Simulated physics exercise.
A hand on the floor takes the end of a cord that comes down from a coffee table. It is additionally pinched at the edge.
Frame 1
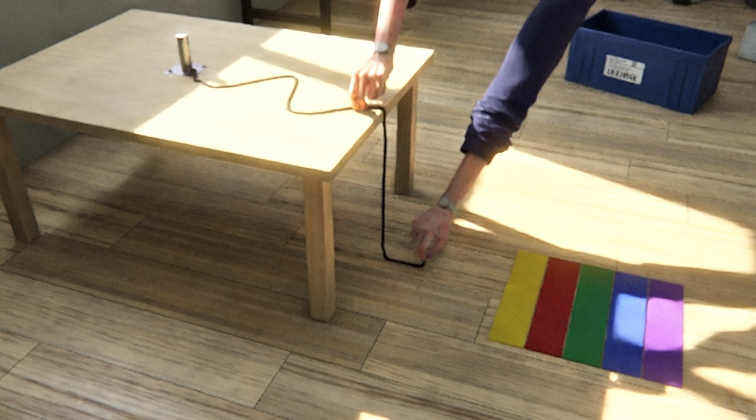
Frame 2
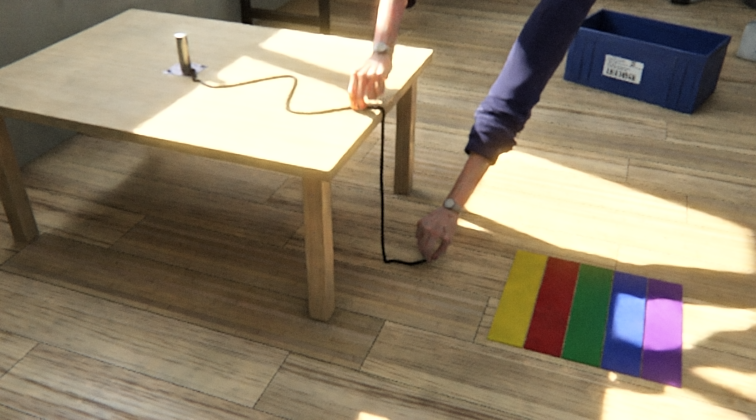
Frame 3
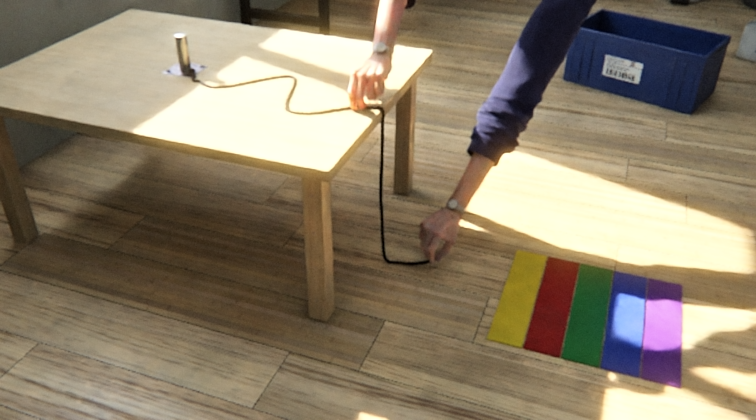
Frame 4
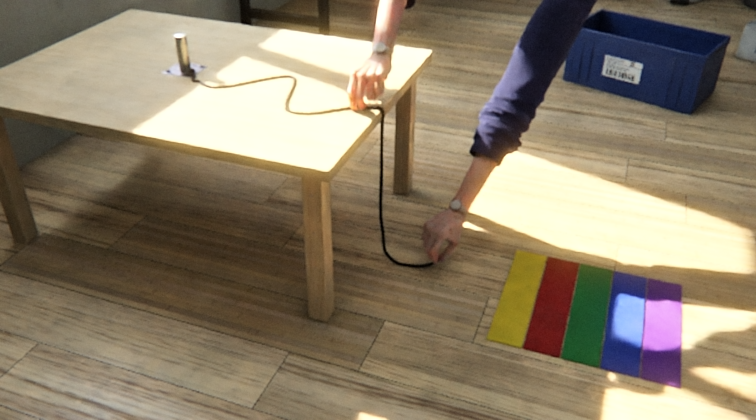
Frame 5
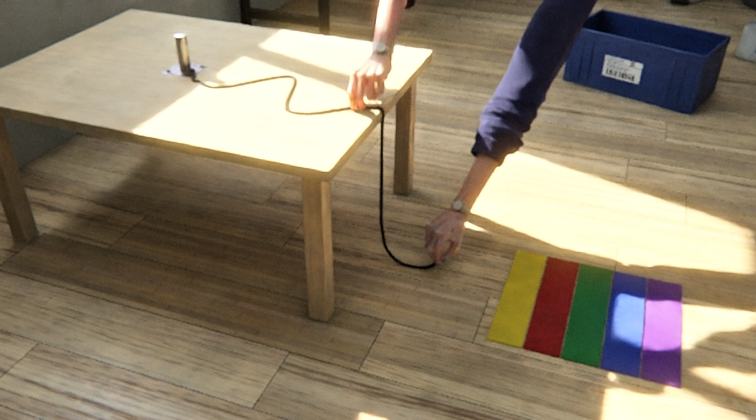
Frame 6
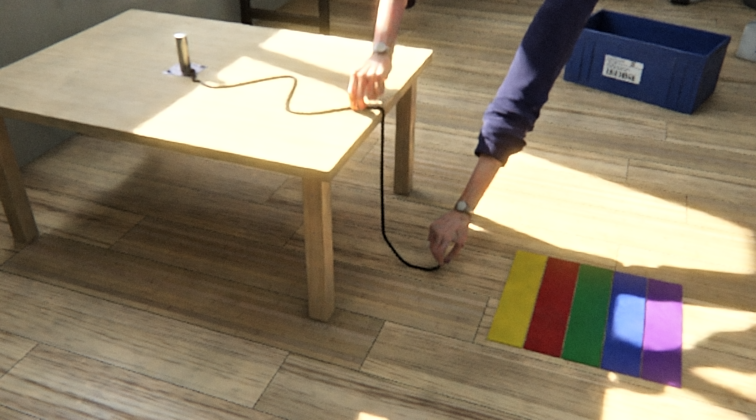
A hand near the floor draws the end of a dark cord slightly to the right, toward the viewer's side of a striped multicoloured mat, while another hand keeps the cord pinched at the table's edge, barely moving.
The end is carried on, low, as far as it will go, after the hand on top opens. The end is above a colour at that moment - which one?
The purple one.
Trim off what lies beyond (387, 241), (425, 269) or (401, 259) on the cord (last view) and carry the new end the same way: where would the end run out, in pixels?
Taking the tries in order gives (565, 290), (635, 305) and (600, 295).
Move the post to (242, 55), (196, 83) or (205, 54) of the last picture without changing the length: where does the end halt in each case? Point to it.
Taking the tries in turn, you get (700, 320), (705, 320) and (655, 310).
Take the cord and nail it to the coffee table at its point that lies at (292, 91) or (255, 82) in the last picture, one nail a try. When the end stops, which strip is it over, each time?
You'd see green the first time and blue the second.
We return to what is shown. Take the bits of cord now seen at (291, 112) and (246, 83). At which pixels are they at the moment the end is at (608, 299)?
Positions: (387, 122) for the first, (272, 84) for the second.
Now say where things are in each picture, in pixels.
End (426, 257); yellow (511, 325); red (547, 334); green (585, 343); blue (623, 353); purple (663, 363), in the first picture.
End (432, 258); cord through (202, 82) (277, 77) (287, 104) (356, 106) (382, 171) (382, 242), in the second picture.
End (435, 259), in the third picture.
End (438, 260); cord through (201, 83) (276, 77) (286, 104) (355, 107) (382, 171) (384, 242), in the fourth picture.
End (440, 261), in the fifth picture.
End (444, 261); cord through (201, 83) (276, 77) (286, 104) (356, 107) (382, 171) (387, 241), in the sixth picture.
Soon after, end near (608, 299); over green.
Then, end near (646, 307); over blue.
At full stretch, end near (669, 312); over purple. It gets as far as the purple strip.
